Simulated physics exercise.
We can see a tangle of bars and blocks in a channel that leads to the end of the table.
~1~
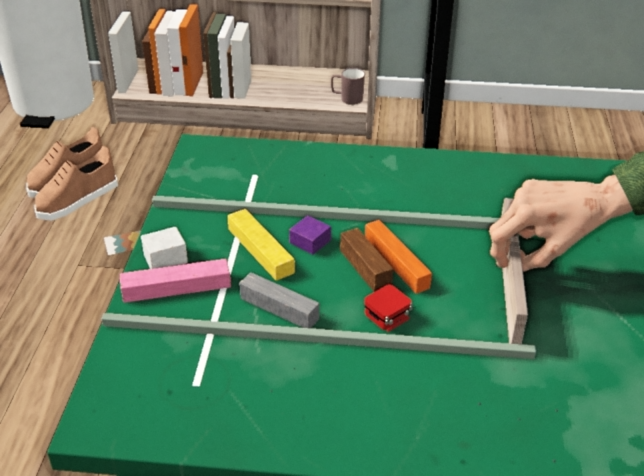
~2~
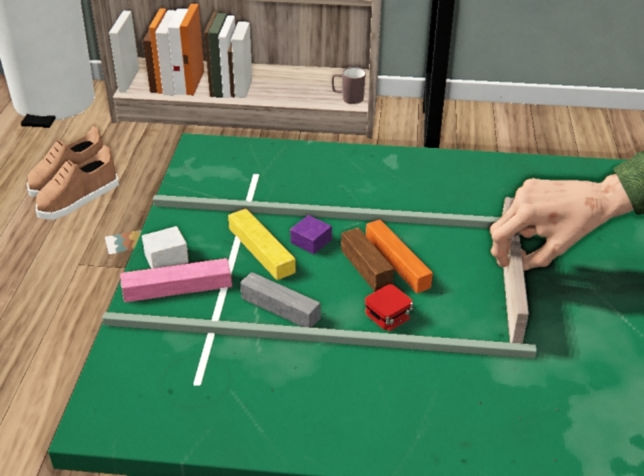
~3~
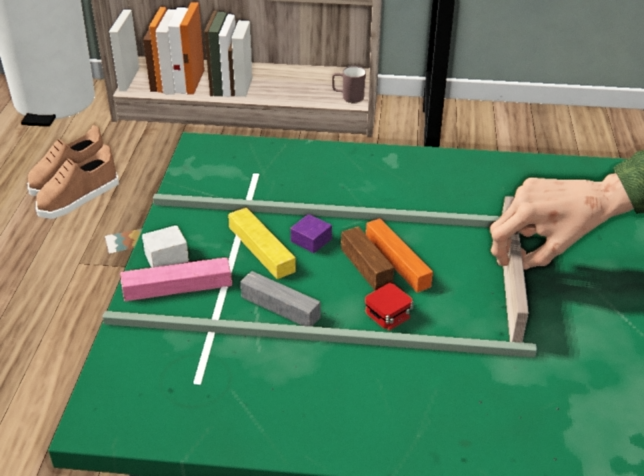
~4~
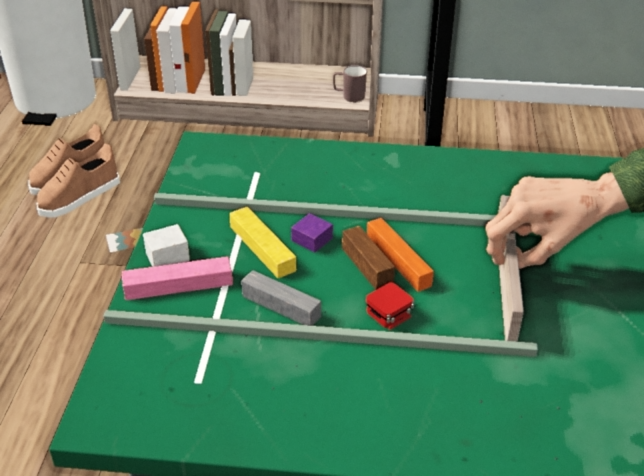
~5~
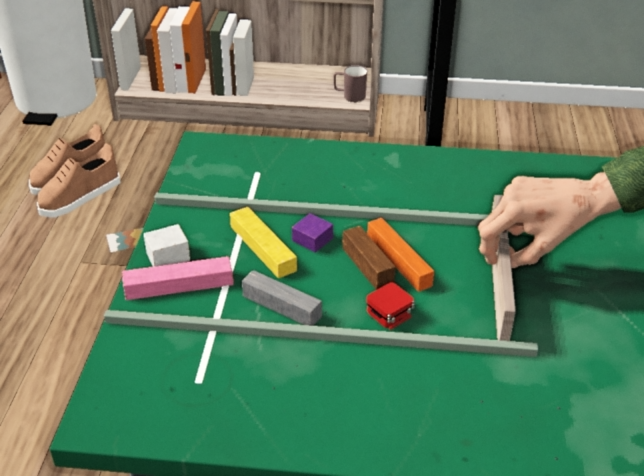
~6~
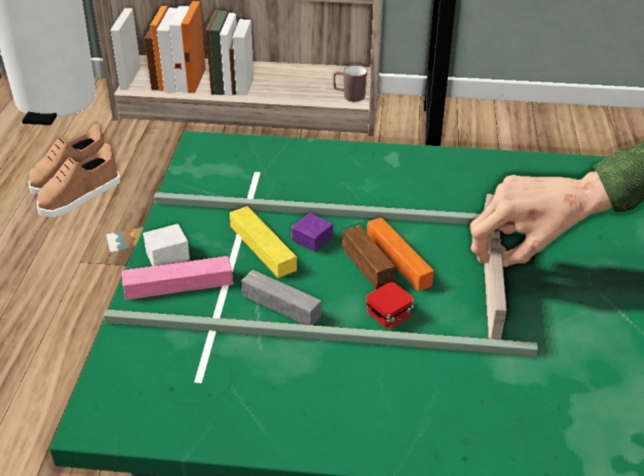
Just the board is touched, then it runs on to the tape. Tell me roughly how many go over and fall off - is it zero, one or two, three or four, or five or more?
After the push, nothing is missing from the table.
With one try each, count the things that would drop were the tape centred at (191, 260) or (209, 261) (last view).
First try 2, second try 1.
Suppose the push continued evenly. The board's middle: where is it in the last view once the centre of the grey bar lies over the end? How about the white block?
Approx. (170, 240) / approx. (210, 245) for the other.
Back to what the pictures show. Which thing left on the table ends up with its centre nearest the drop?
Closest at the end: The pink bar.
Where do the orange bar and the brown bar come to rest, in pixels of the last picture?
Near (229, 238) and (207, 246).
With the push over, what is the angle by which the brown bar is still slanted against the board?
Angle: Roughly 0 degrees.
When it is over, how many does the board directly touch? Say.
It touches 3.
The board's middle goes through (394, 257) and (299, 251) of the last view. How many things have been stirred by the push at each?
At that stage 3; at the next, 7.
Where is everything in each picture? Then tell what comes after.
White block (165, 250); pink bar (176, 280); yellow bar (260, 244); board (512, 269); tape (230, 266), in the first picture.
Pink bar (177, 280); grey bar (280, 300), in the second picture.
Yellow bar (261, 242); orange bar (398, 255), in the third picture.
White block (167, 248); purple block (312, 233), in the fourth picture.
Pink bar (178, 278); red case (390, 307), in the fifth picture.
White block (167, 247); pink bar (178, 278); yellow bar (262, 241); board (493, 264); tape (232, 263), in the sixth picture.
Soon after, none off yet; white block at rest near (167, 247); pink bar at rest near (178, 278); yellow bar at rest near (262, 241).
Then, none off yet; white block at rest near (167, 247); pink bar moving near (171, 275); yellow bar moved a little near (244, 237).
At rest, the number that fall off is zero.
